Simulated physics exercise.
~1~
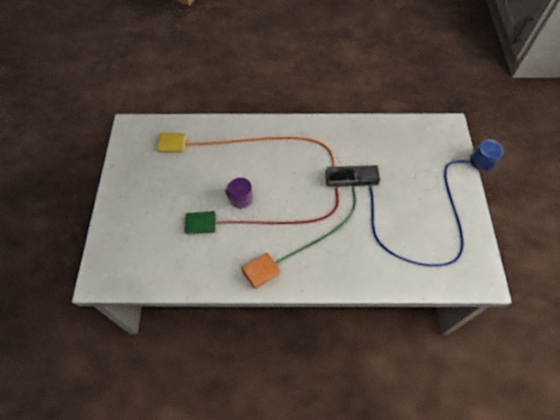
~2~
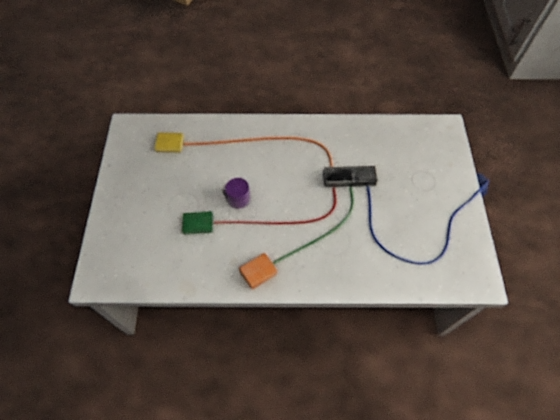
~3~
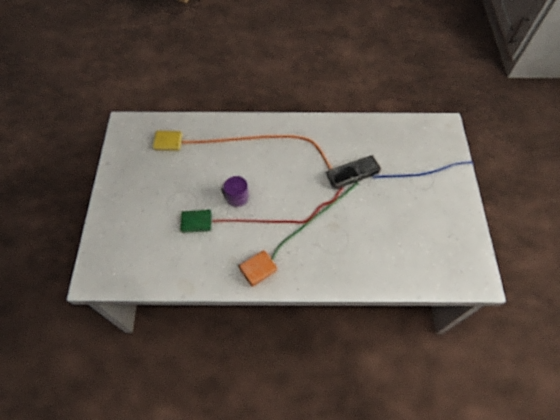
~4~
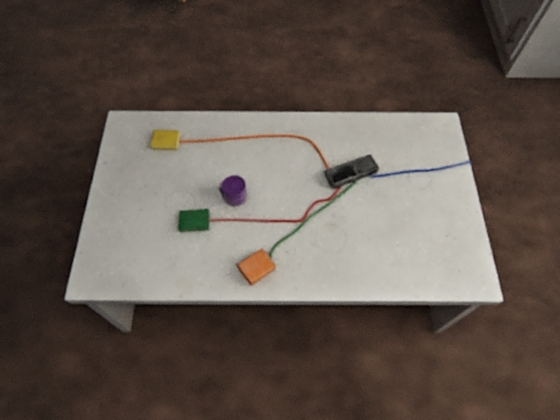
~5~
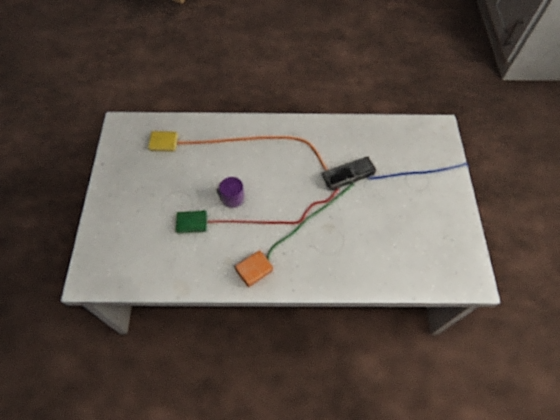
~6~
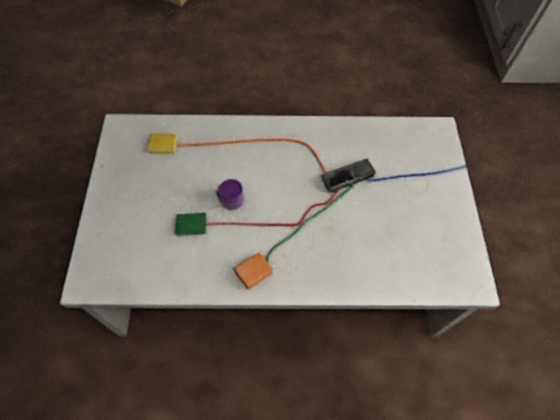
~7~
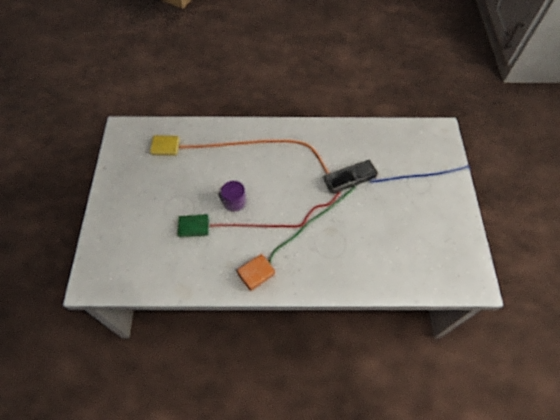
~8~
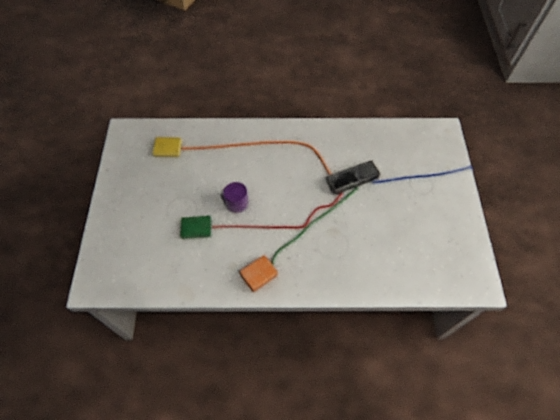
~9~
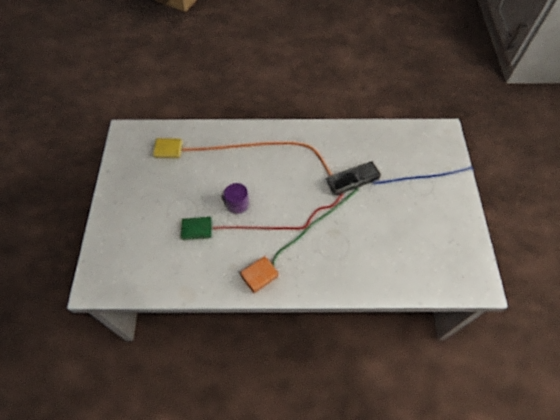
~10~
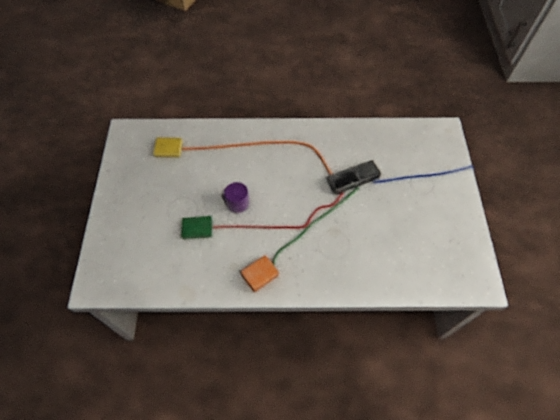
A blue cylinder tipped off the right edge of a white table and dropped out of sight, pulling its blue cable nearly straight and twisting the black strip slightly, while the yellow, green and orange blocks and purple tub stayed put.
